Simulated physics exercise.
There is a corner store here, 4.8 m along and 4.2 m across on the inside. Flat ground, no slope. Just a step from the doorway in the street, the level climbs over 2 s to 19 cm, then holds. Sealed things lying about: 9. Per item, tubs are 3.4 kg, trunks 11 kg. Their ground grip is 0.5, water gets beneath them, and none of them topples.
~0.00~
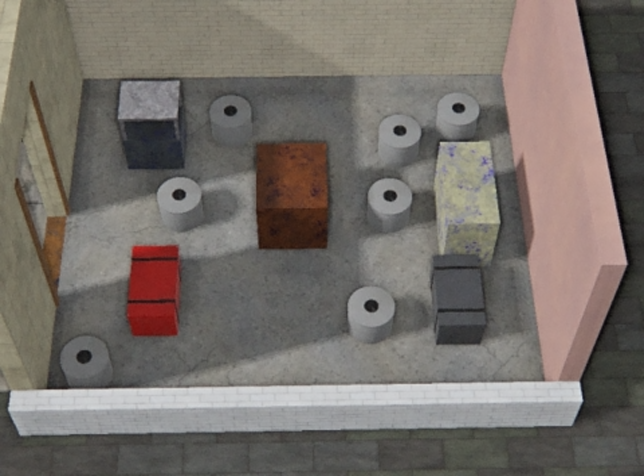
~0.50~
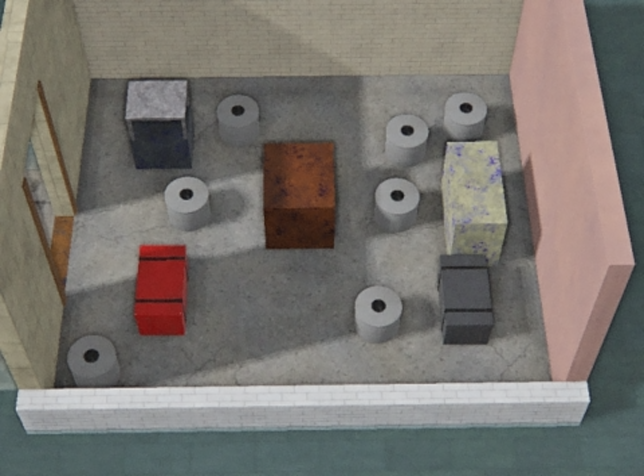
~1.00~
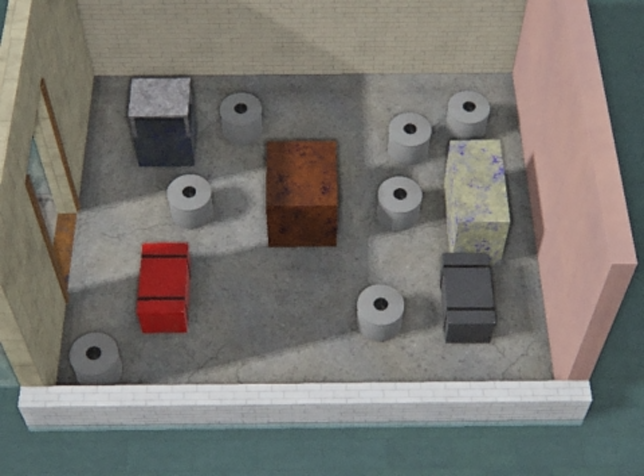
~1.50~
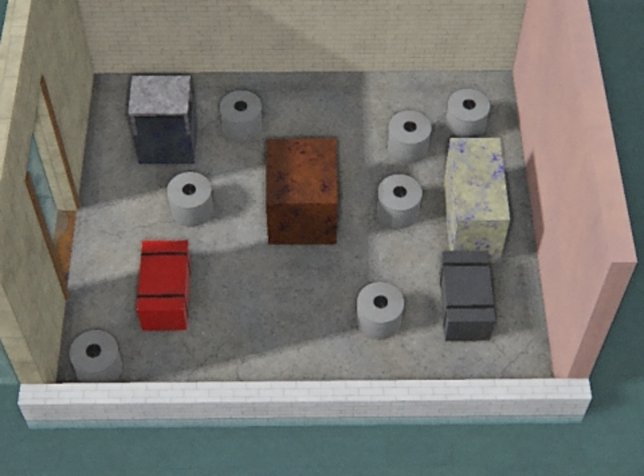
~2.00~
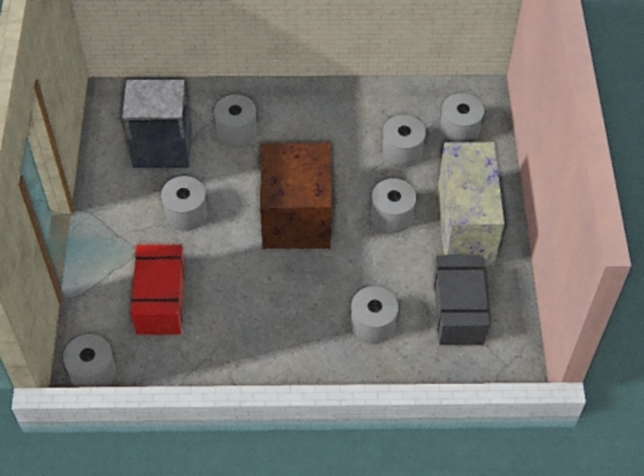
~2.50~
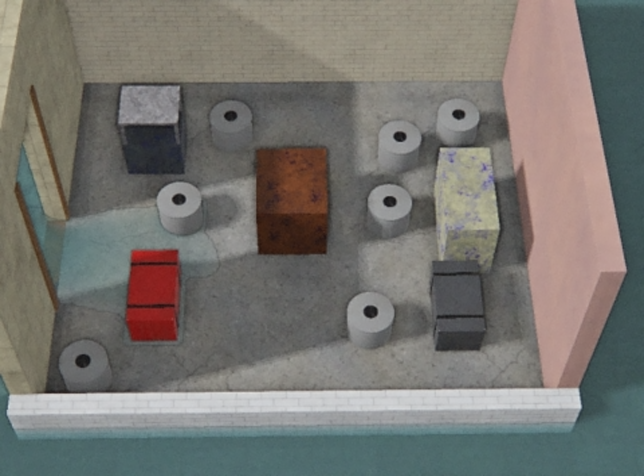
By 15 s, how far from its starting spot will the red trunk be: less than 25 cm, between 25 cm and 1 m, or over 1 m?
The red trunk ends up more than 1 m away.
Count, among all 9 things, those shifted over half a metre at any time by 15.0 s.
Result: 9.
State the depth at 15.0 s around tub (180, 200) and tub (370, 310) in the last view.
Close to 11 and 12 centimetres.
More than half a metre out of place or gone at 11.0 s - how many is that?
The number comes to 7.
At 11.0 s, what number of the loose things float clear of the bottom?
At that moment it comes to 9.
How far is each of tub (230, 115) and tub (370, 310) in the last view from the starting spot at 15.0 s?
120 cm, 140 cm.
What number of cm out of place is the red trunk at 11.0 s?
It is about 300 cm out of place by then.
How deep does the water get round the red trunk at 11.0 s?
The depth there is around 10 cm.
After 3.5 s the red trunk is near (219, 308), 0.7 m from its start, aground; 1 afloat.
After 6.8 s the red trunk is near (441, 364), 2.9 m from its start, afloat; 6 afloat.
After 11.0 s the red trunk is near (440, 284), 2.8 m from its start, afloat; 9 afloat.
After 15.0 s the red trunk is near (364, 143), 2.7 m from its start, afloat; 9 afloat.
